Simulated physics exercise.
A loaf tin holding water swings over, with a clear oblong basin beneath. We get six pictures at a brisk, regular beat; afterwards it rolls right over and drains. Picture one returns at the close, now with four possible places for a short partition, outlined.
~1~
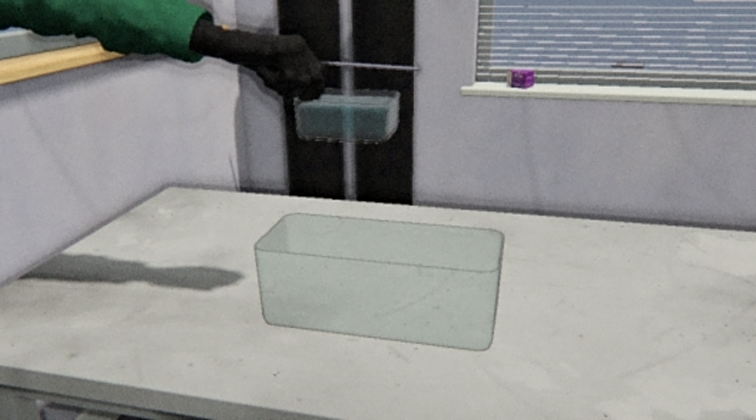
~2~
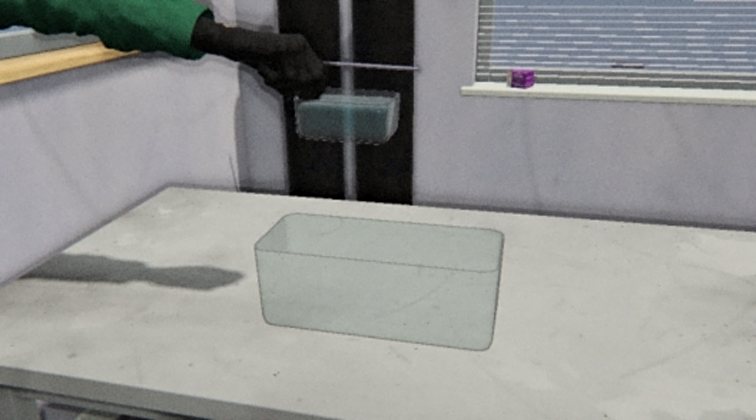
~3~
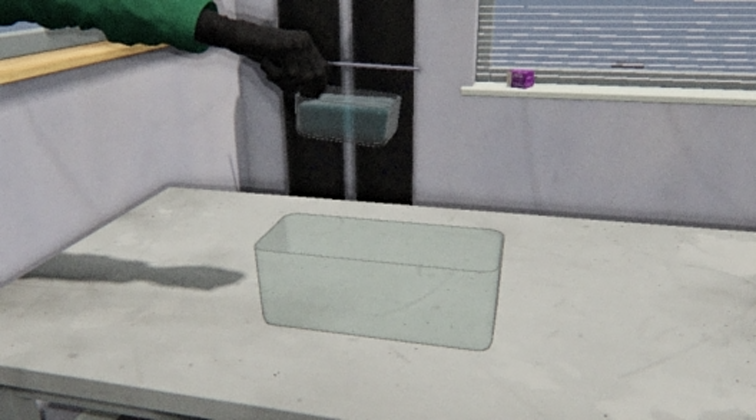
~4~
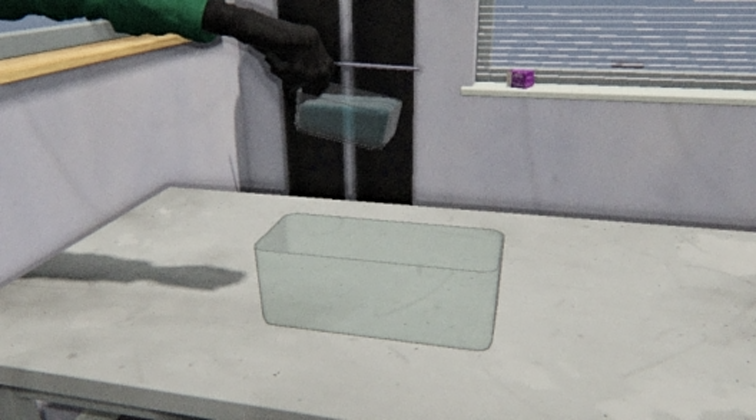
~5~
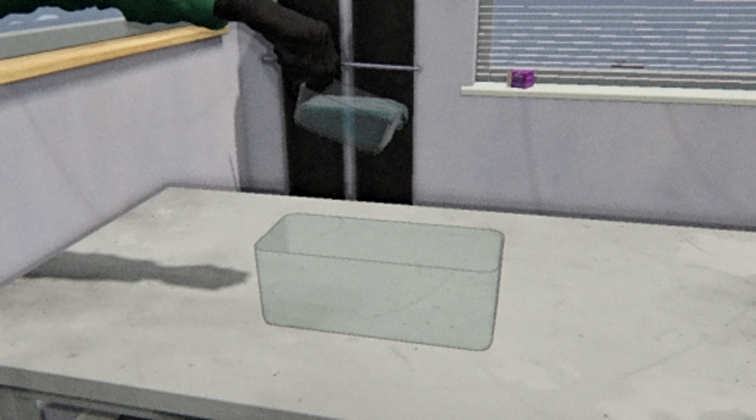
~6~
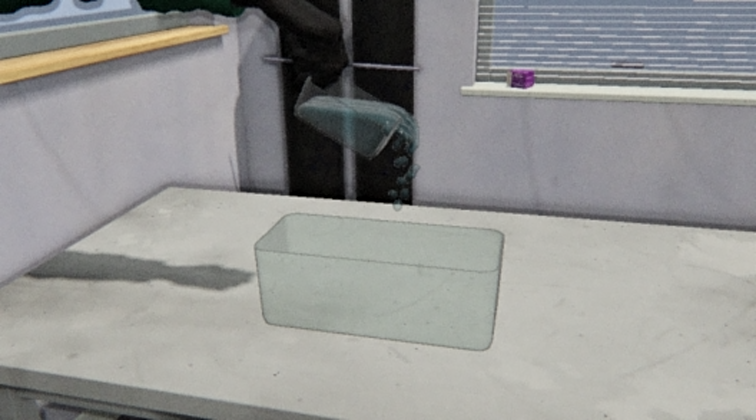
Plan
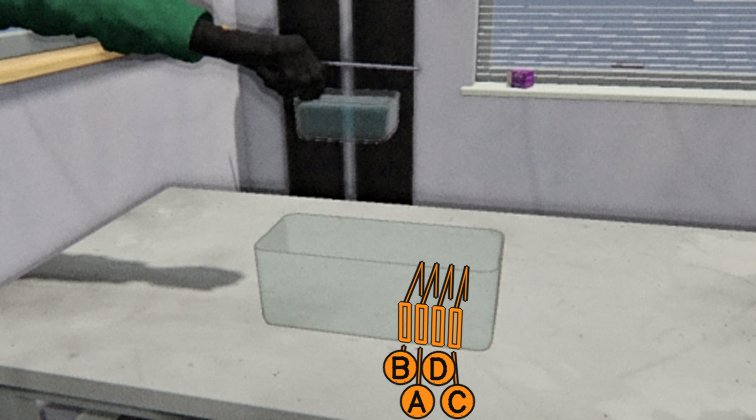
Above a pale tabletop, a dark-gloved hand in a green sleeve held a small clear container of water over an empty clear basin, then tilted it rightward until water trickled over its lip.
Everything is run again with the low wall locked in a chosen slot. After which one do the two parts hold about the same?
I would pick place D.
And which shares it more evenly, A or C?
A.
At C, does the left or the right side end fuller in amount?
More ends on the left.
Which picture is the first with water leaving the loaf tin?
In picture 5.
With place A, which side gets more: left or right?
The right side.
On the marked copy, A at (420, 348); B at (403, 346); C at (453, 352); D at (436, 350).
For place A, about 29 % ends left of the wall and 70 % right of it.
For place B, about 22 % ends left of the wall and 77 % right of it.
For place C, about 84 % ends left of the wall and 15 % right of it.
For place D, about 45 % ends left of the wall and 54 % right of it.
